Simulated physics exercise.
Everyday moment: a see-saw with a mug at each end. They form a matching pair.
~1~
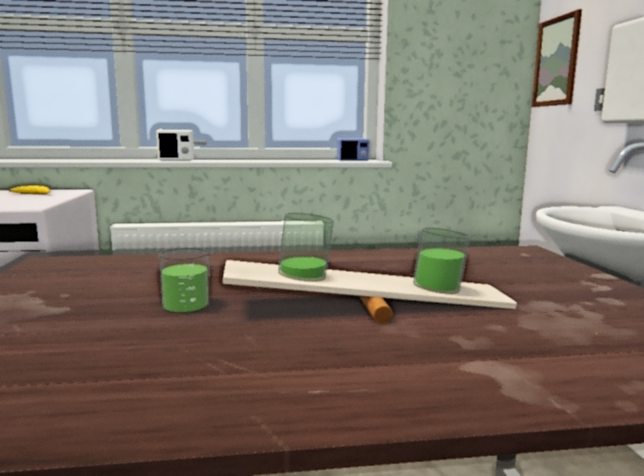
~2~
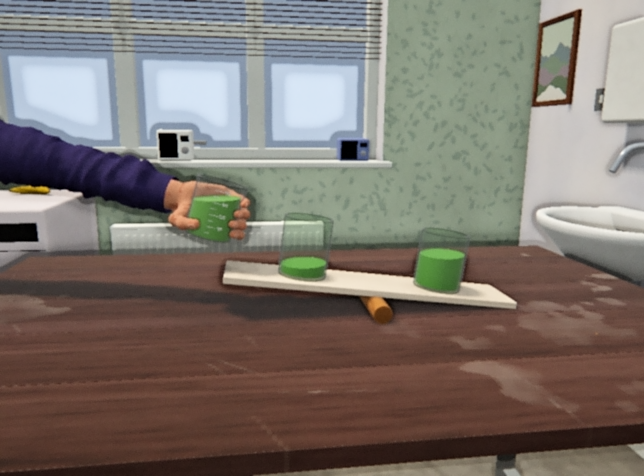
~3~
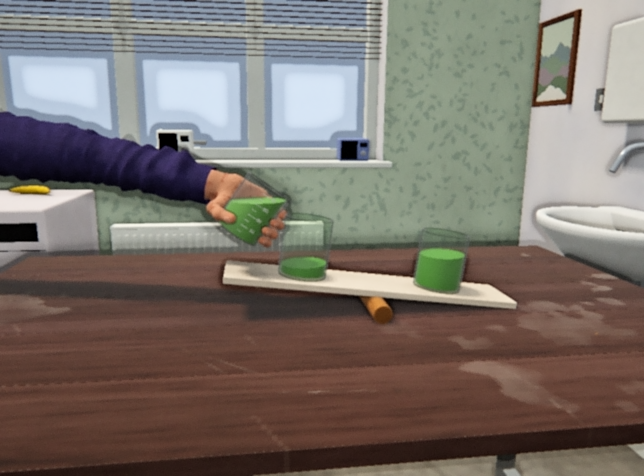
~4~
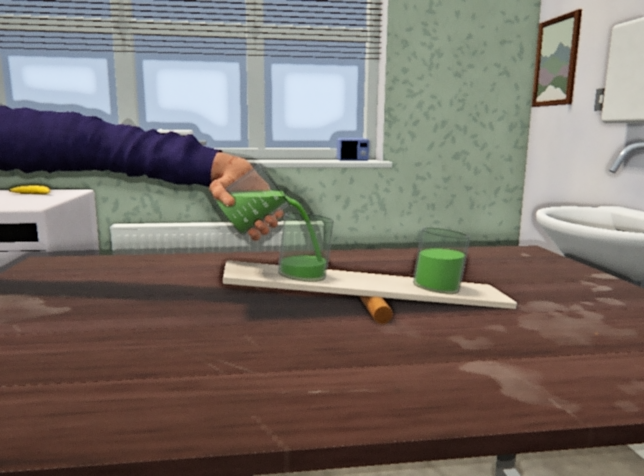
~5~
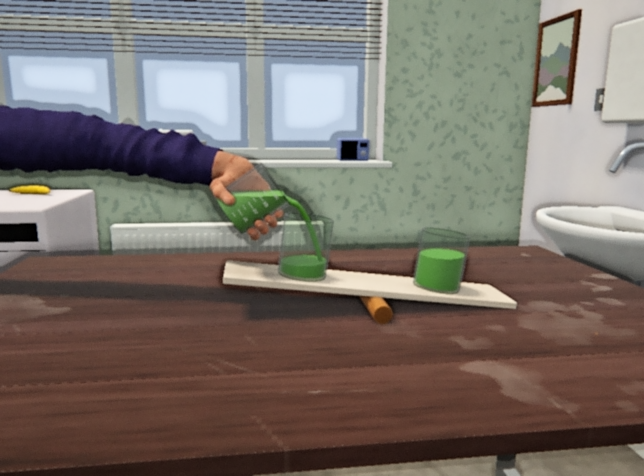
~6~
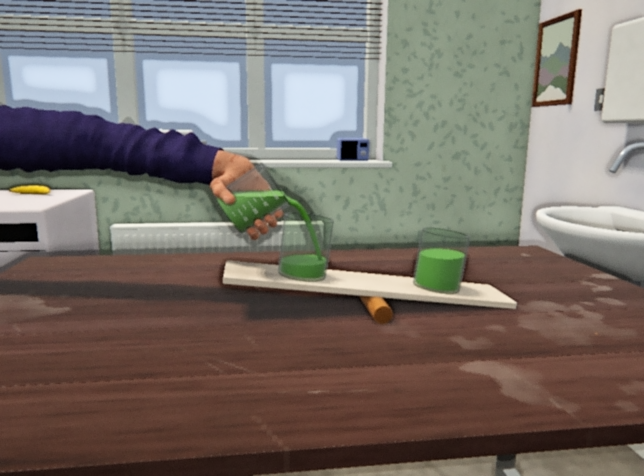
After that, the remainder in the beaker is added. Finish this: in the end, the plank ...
In the end, the plank swings down.
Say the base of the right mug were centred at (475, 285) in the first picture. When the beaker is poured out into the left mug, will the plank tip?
Observed after: Unchanged.
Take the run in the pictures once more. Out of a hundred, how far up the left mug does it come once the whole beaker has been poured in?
Around 75 in a hundred.
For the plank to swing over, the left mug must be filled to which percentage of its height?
Close to 55 %.
A moment on, the left mug is about half full; the plank leans as before.
Further on, the left mug is about two thirds full; the plank has swung over, and that end is down.
When it is over, the left mug is about three quarters full; the plank has swung over, and that end is down.
